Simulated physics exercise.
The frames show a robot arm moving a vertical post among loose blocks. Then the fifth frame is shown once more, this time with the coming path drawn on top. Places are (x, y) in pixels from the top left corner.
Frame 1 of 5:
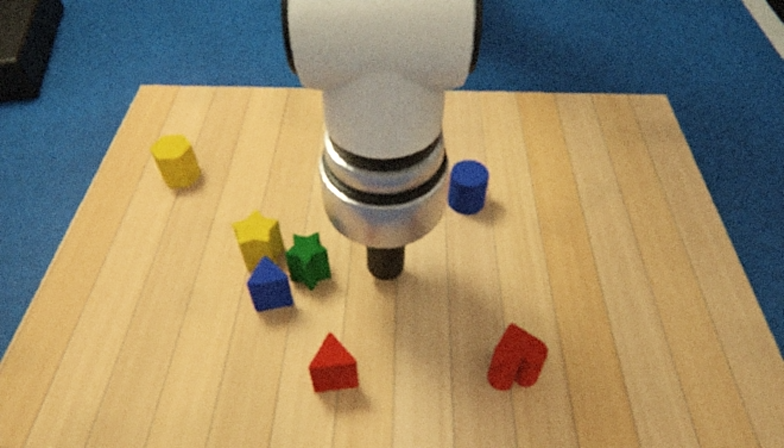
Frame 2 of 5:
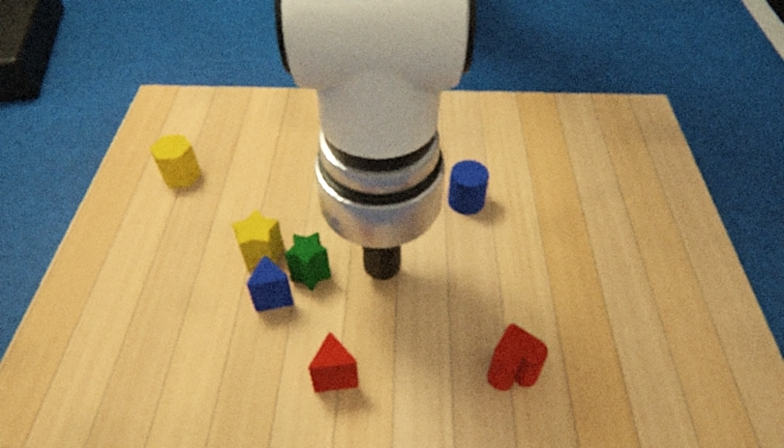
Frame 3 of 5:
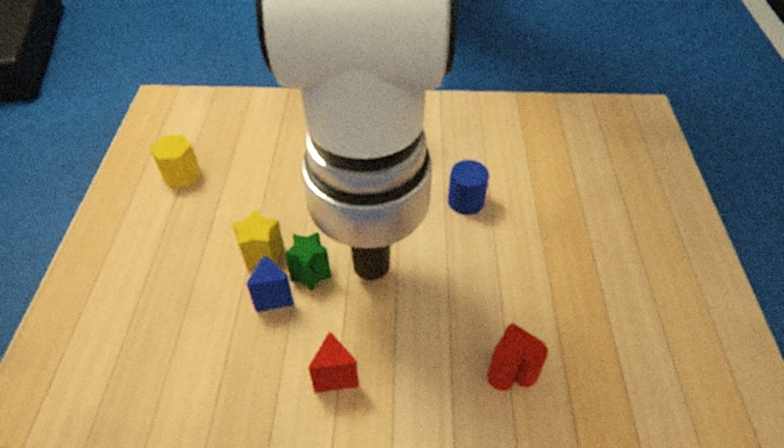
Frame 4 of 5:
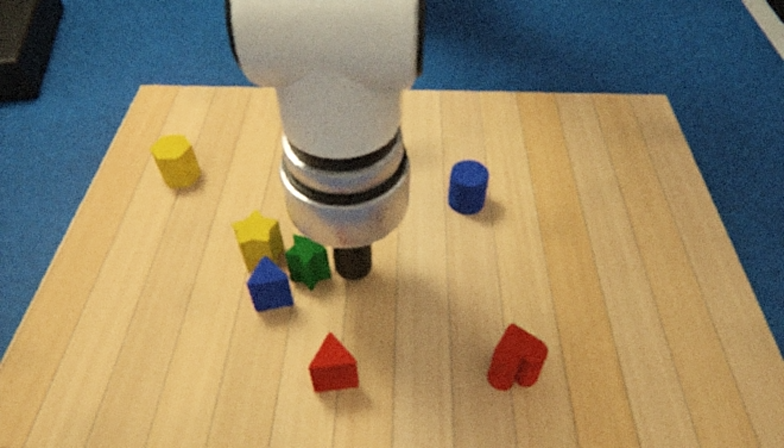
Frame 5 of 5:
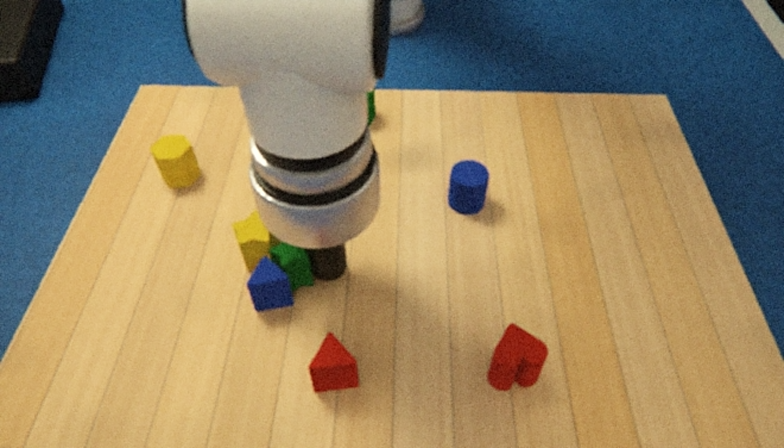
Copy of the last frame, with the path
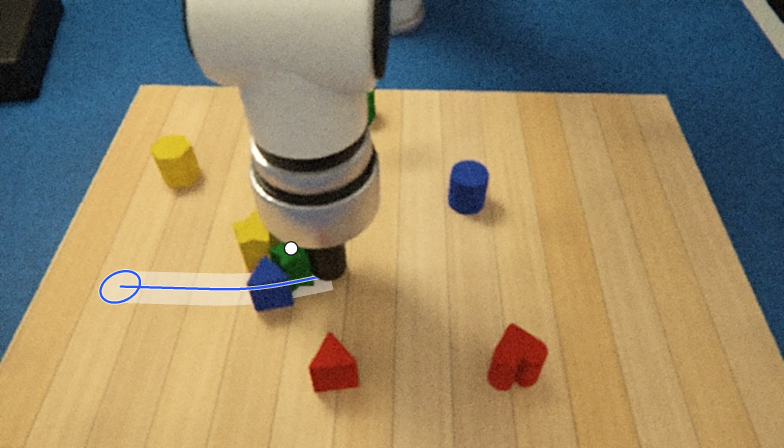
A white robot arm slid its dark post steadily left across a wooden table of scattered colored blocks, then nudged the green star-shaped block slightly left, close against the yellow star and blue triangle.
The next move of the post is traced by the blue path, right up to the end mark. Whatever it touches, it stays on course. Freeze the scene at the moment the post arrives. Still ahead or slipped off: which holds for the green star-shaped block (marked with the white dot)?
Ahead of the post.
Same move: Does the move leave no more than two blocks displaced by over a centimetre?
Answer: No.
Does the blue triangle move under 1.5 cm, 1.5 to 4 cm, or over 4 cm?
That block covers between 1.5 and 4 cm.
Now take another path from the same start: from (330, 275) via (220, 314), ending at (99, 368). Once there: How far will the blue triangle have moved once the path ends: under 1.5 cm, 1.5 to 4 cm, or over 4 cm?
Shift of over 4 cm.
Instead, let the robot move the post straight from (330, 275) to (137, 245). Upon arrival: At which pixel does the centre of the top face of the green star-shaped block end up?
The middle of its upper face will lie at (203, 259).
Path on the board, from (330, 275) by way of (225, 289) to (120, 287); the dot is on the green star-shaped block.
What follows on the original path. One third of the way, post at (256, 279); yellow star-shaped block at (233, 226), turned 75° clockwise; blue triangle at (231, 288), turned 45° anticlockwise; green star-shaped block at (215, 259).
Two thirds of the way, post at (184, 280); yellow star-shaped block at (233, 226), turned 75° clockwise; blue triangle at (230, 290), turned 45° anticlockwise; green star-shaped block at (141, 260).
At the end, post at (115, 278); yellow star-shaped block at (233, 226), turned 75° clockwise; blue triangle at (230, 290), turned 45° anticlockwise; green star-shaped block at (69, 257).
